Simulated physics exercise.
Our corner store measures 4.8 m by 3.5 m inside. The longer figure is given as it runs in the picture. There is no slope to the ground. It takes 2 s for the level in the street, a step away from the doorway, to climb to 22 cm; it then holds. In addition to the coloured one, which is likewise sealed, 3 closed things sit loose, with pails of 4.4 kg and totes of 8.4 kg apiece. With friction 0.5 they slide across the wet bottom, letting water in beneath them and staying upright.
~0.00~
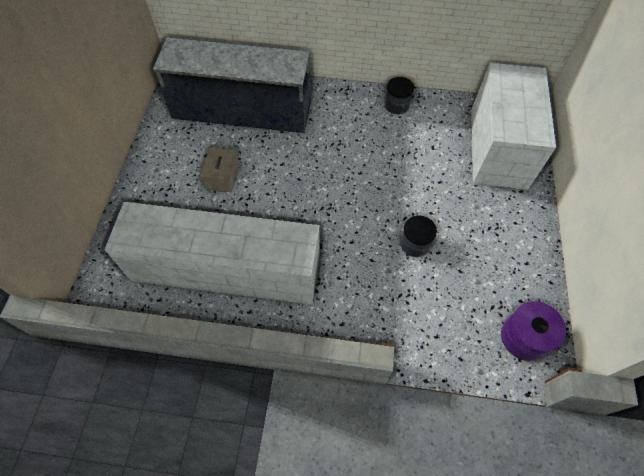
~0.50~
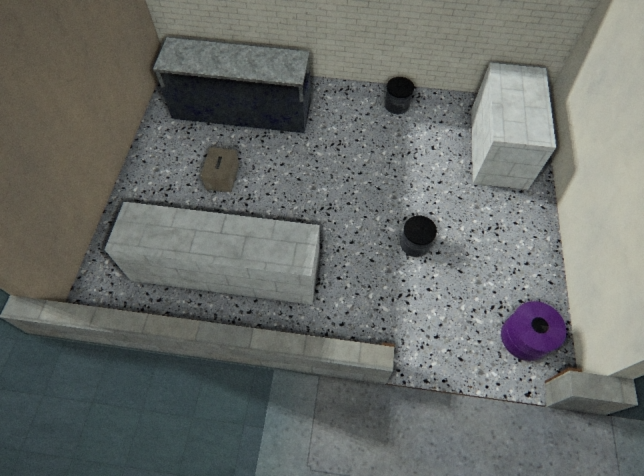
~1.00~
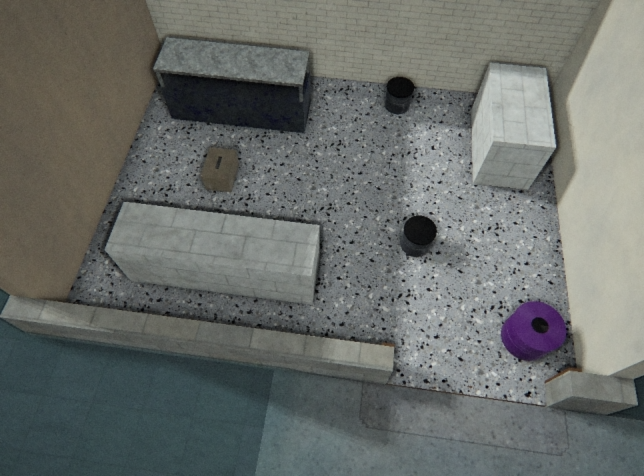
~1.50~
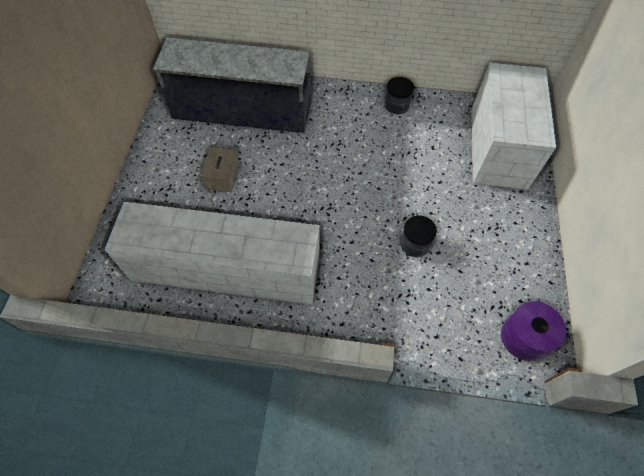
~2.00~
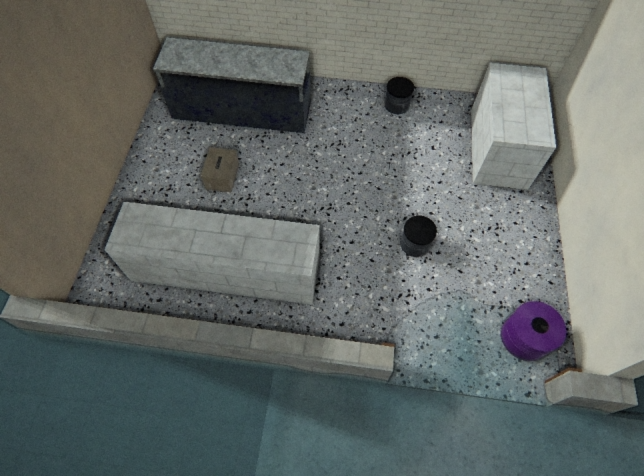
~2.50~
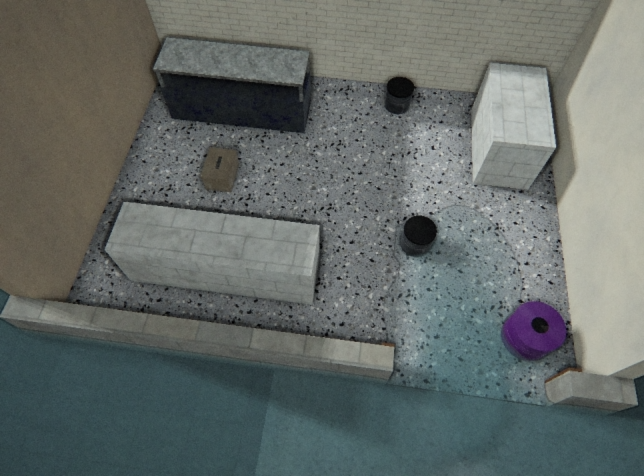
Bluish water spread across the dark paving outside the low front wall, then crept in through the gap at the right and over the speckled floor around the purple tub, which stayed put.
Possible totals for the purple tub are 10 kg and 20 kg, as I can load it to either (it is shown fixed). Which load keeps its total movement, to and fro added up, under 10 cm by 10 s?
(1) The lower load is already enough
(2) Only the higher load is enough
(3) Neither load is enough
3.
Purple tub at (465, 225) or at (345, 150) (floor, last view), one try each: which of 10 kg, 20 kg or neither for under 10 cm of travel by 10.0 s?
In turn: No mass works; no mass works.
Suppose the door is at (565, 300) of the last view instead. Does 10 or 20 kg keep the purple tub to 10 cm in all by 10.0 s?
Outcome - neither pick works.
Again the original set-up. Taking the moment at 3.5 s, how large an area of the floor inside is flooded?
Flooded: Near 6.5 m2.
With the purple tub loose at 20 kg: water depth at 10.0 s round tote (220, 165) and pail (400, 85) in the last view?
About 10 and 11 cm.
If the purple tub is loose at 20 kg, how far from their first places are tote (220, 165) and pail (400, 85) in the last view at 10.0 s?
Net displacement, in order: 80 cm; 350 cm.
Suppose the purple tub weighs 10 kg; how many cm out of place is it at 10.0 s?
Shift: About 400 cm.
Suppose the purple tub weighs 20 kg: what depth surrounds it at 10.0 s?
Something like 10 centimetres.
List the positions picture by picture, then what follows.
In the first frame, the purple tub at (540, 326) rests on the ground; water covers 0.0 m2; 0 of 4 have shifted.
In the second frame, the purple tub at (540, 326) rests on the ground; 0.0 m2 under water; 0 of 4 have shifted.
In the third frame, the purple tub at (540, 326) rests on the ground; 0.0 m2 under water; 0 of 4 have shifted.
In the fourth frame, the purple tub at (540, 326) rests on the ground; water covers 0.0 m2; 0 of 4 have shifted.
In the fifth frame, the purple tub at (540, 326), on the bottom; 0.7 m2 under water; 0 of 4 have shifted.
In the sixth frame, the purple tub at (540, 326), on the bottom; 1.8 m2 under water; 0 of 4 have shifted.
After 3.5 s the purple tub would be 56 cm from its start with 10 kg and 33 cm from its start with 20 kg; 8 cm of water round it then.
After 4.5 s the purple tub would be 147 cm from its start with 10 kg and 94 cm from its start with 20 kg; 9 cm of water round it then.
After 7.0 s the purple tub would be 242 cm from its start with 10 kg and 157 cm from its start with 20 kg; 12 cm of water round it then.
After 10.0 s the purple tub would be 416 cm from its start with 10 kg and 303 cm from its start with 20 kg; 10 cm of water round it then.
